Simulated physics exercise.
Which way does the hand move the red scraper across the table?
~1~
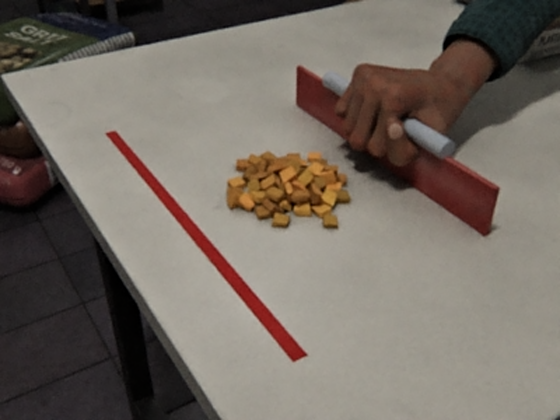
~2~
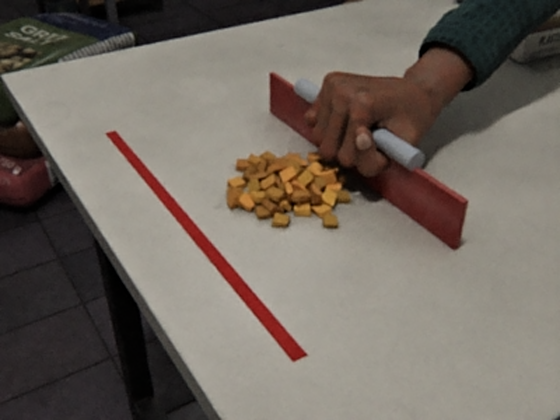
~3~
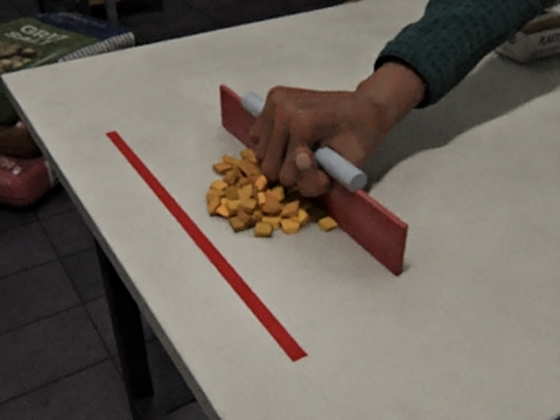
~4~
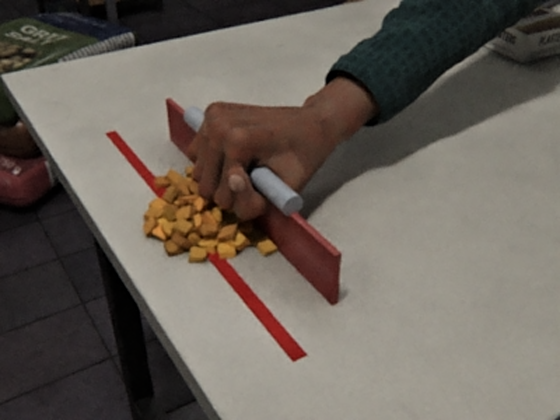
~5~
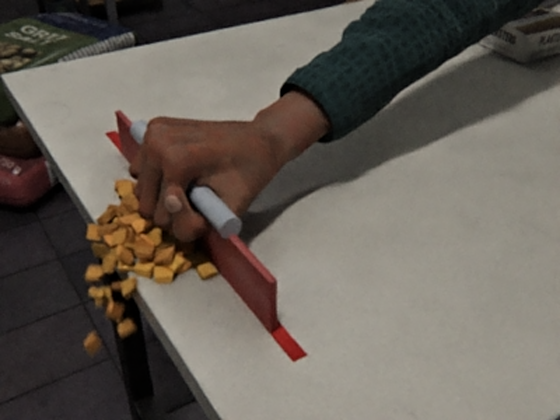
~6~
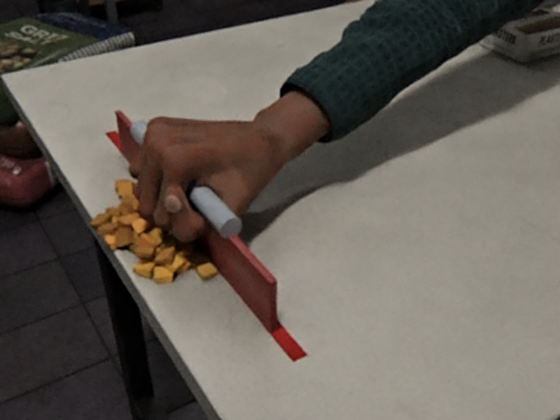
The hand moves the red scraper to the left, towards the red tape and the near edge of the table.
